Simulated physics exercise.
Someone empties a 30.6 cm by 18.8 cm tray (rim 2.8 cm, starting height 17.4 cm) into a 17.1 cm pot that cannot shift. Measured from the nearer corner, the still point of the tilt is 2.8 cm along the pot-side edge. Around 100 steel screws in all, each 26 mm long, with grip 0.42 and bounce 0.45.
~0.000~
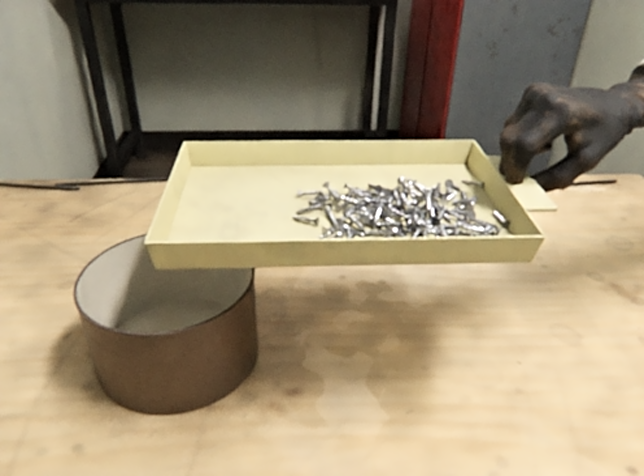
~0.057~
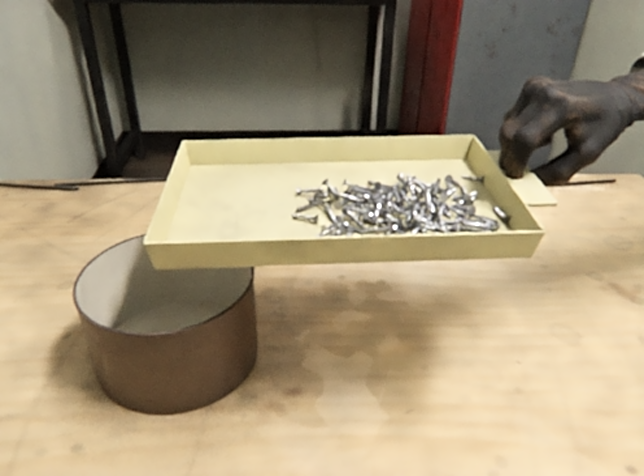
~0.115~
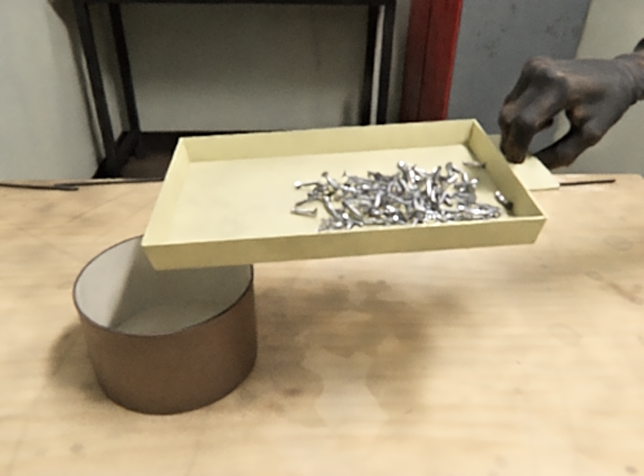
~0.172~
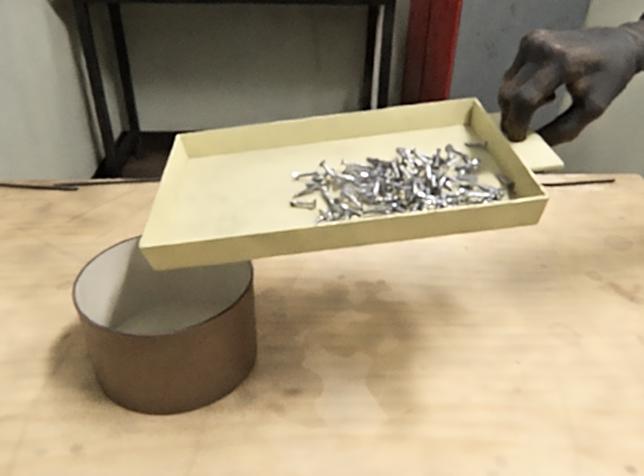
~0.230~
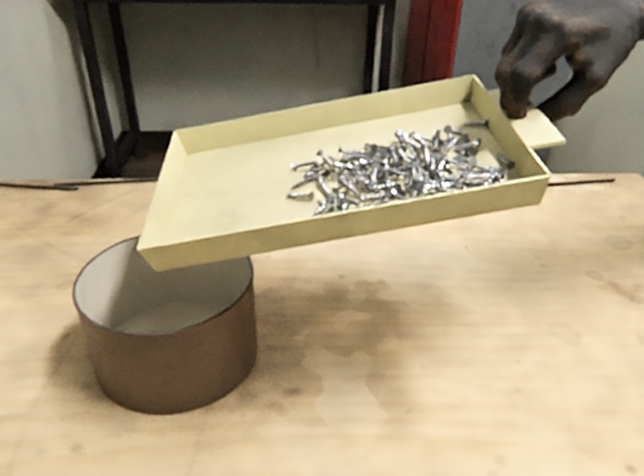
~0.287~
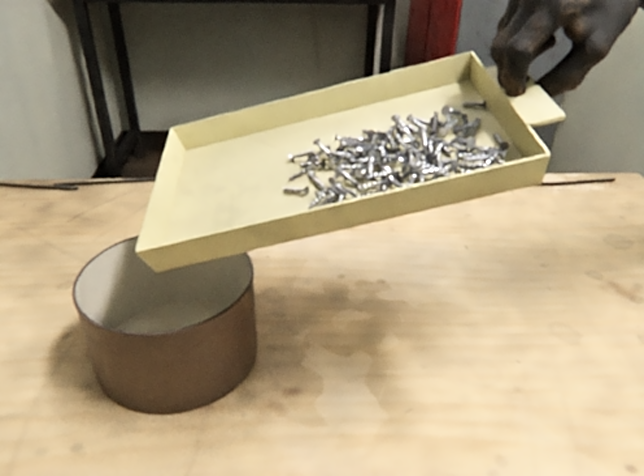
In a plain room with pale walls, a light wooden tabletop is seen from the front and slightly above, with a dark metal stand and a red upright behind it. A shallow, pale yellow tray holding a heap of silvery screws is above the table, over a round brown pot at left, a dark hand gripping its right-hand tab. The hand raises the tray's right end steadily, slanting it down leftward, while the screws stay heaped toward the right and the camera stays still.
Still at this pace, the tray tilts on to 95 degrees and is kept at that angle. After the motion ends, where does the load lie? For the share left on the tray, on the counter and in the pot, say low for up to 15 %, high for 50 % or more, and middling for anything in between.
Left on the tray - low, counter - high, pot - middling.
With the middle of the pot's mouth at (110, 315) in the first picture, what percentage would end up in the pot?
Estimate: ~ 100 %.
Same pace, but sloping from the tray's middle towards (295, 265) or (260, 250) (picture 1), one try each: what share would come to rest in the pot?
Roughly 0 per cent on the first try and 5 per cent on the second.
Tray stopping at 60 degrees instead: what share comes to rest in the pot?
In that case some 5 per cent.
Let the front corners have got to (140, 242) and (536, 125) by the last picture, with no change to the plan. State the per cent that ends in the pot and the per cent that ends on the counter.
Final per cent - pot 75, counter 25.
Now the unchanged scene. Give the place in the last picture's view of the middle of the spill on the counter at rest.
(84, 453).
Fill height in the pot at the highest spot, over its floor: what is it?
It stands at some 1.5 cm.
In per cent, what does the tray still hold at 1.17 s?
It's roughly 85 percent.
Then, at 0.81 s, tilt 53 degrees; the tray holds 100 %, the pot 0 %.
After 1.17 s, tilt 79 degrees; the tray holds 85 %, the pot 5 %.
Then, at 1.61 s, tilt 95 degrees; the tray holds 20 %, the pot 20 %.
In the end, at 2.7 s, tray 0 %, counter 70 %, pot 30 %.
